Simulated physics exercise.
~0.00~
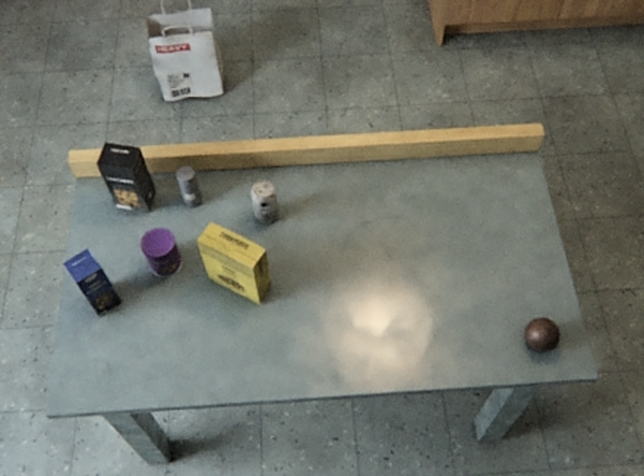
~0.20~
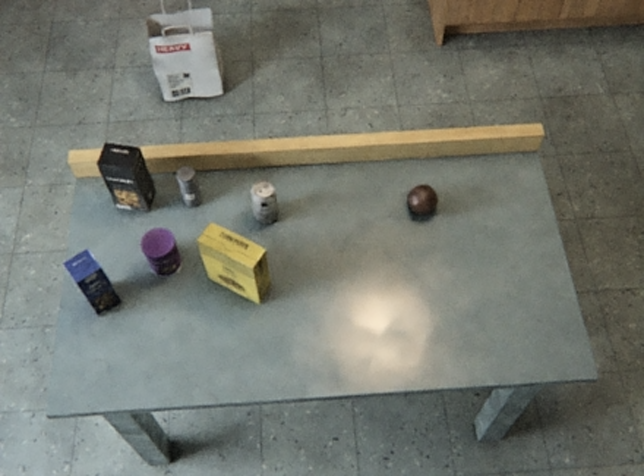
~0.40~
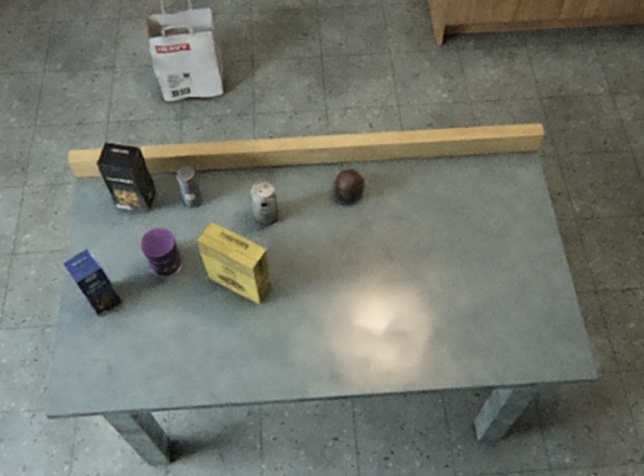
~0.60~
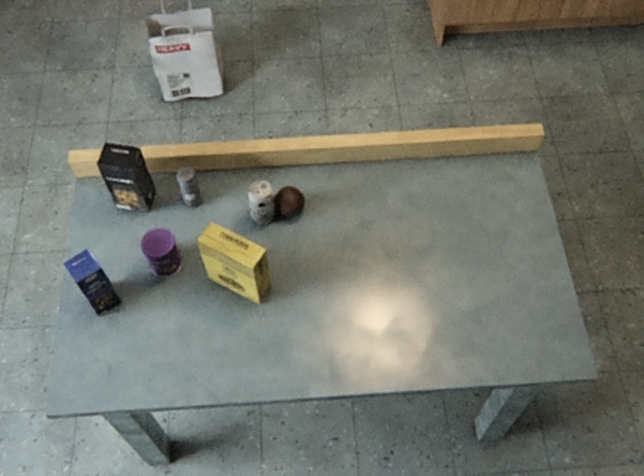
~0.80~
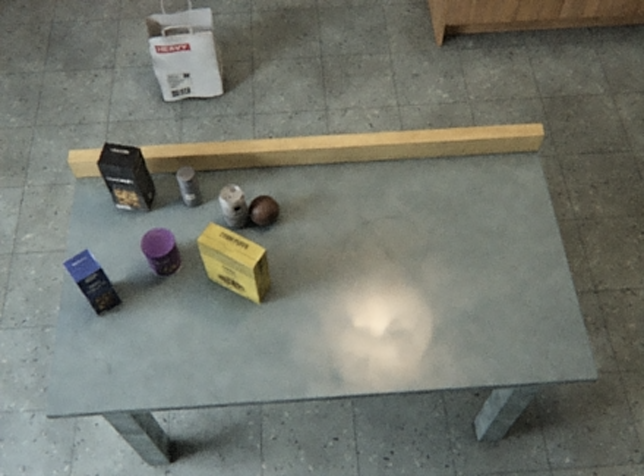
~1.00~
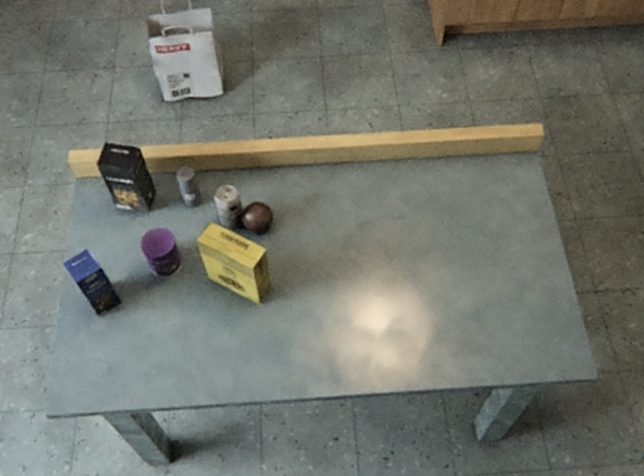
A brown ball starts near the right edge of a grey table, where a white can, a yellow packet, a purple tin, a grey shaker, a blue carton and a black carton stand on the left side. The ball travels up and left toward the wooden rail along the far side, then heads left across the table. It reaches the white can, which shifts a short way left and stays upright. The ball follows and settles just beside the can. The grey shaker and the other items never move, and nothing falls over.
